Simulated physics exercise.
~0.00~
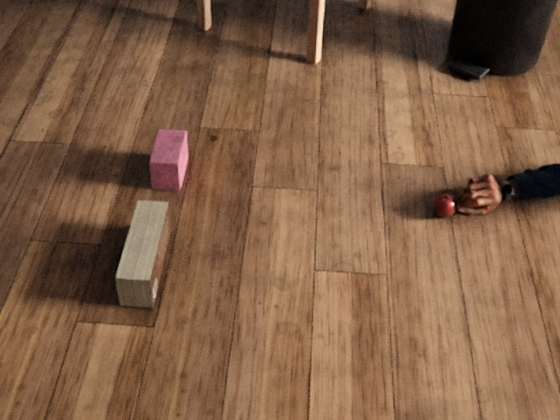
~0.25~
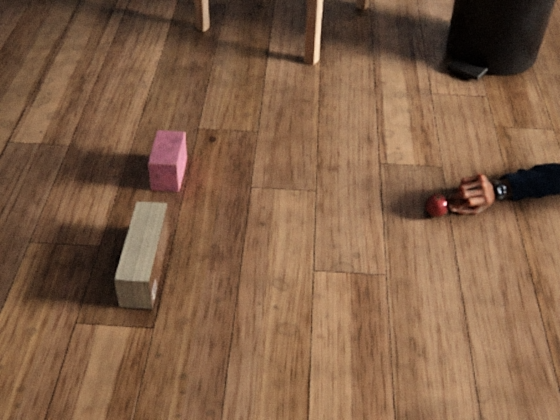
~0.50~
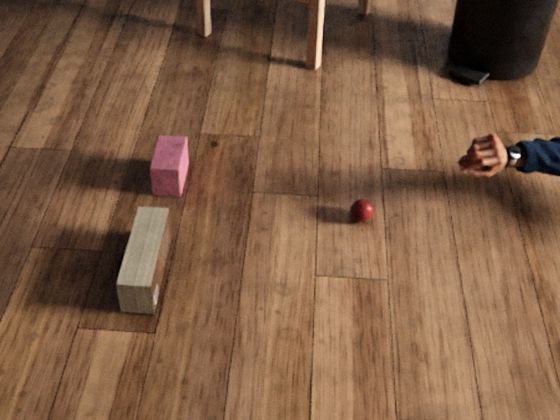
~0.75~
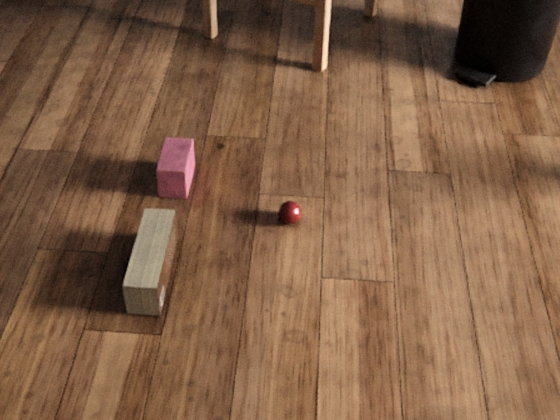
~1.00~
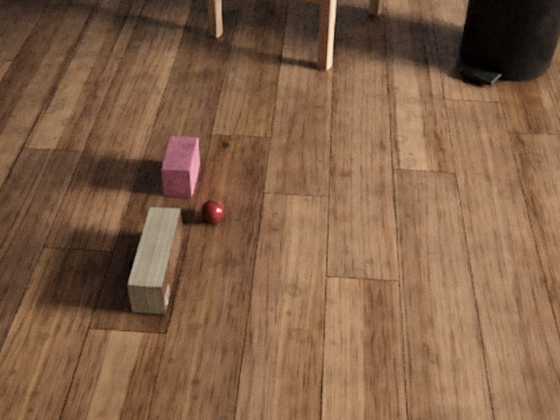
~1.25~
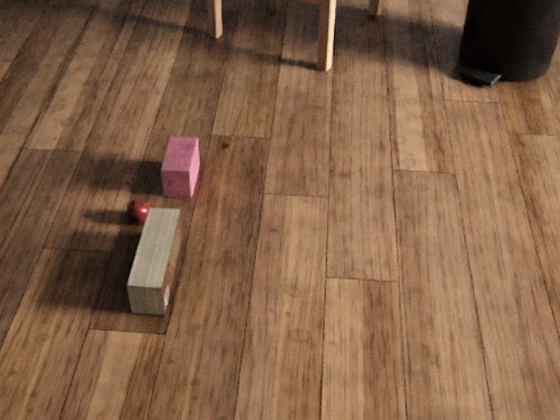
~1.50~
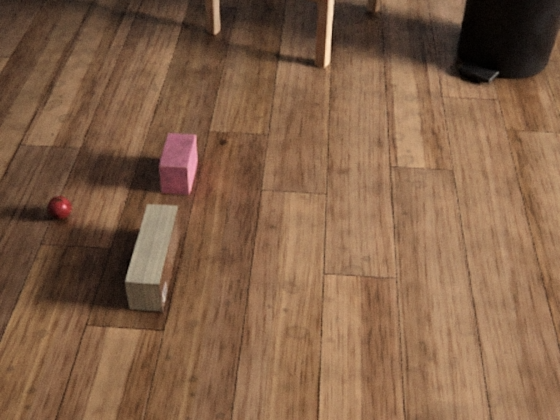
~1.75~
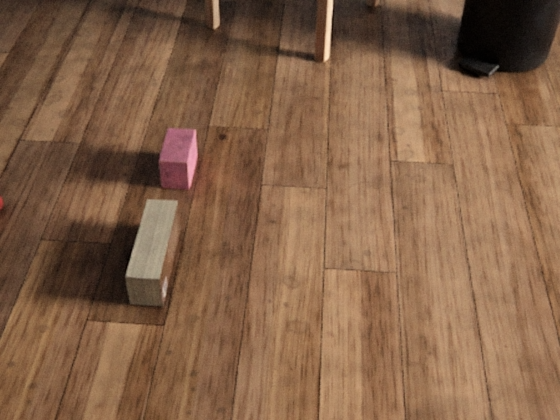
A red tomato rests under a hand at the right of a brown wooden plank floor, seen from above at an angle by a slightly swaying camera. At the left stand a pink block and, nearer the viewer, a longer pale brown block, with chair legs and a dark bin at the top. The hand sends the tomato left, lets go and draws back out of view. The tomato rolls steadily across the open boards towards the gap. It passes between the two blocks, which stay in place, and continues left until it slips almost entirely out of sight at the left edge.
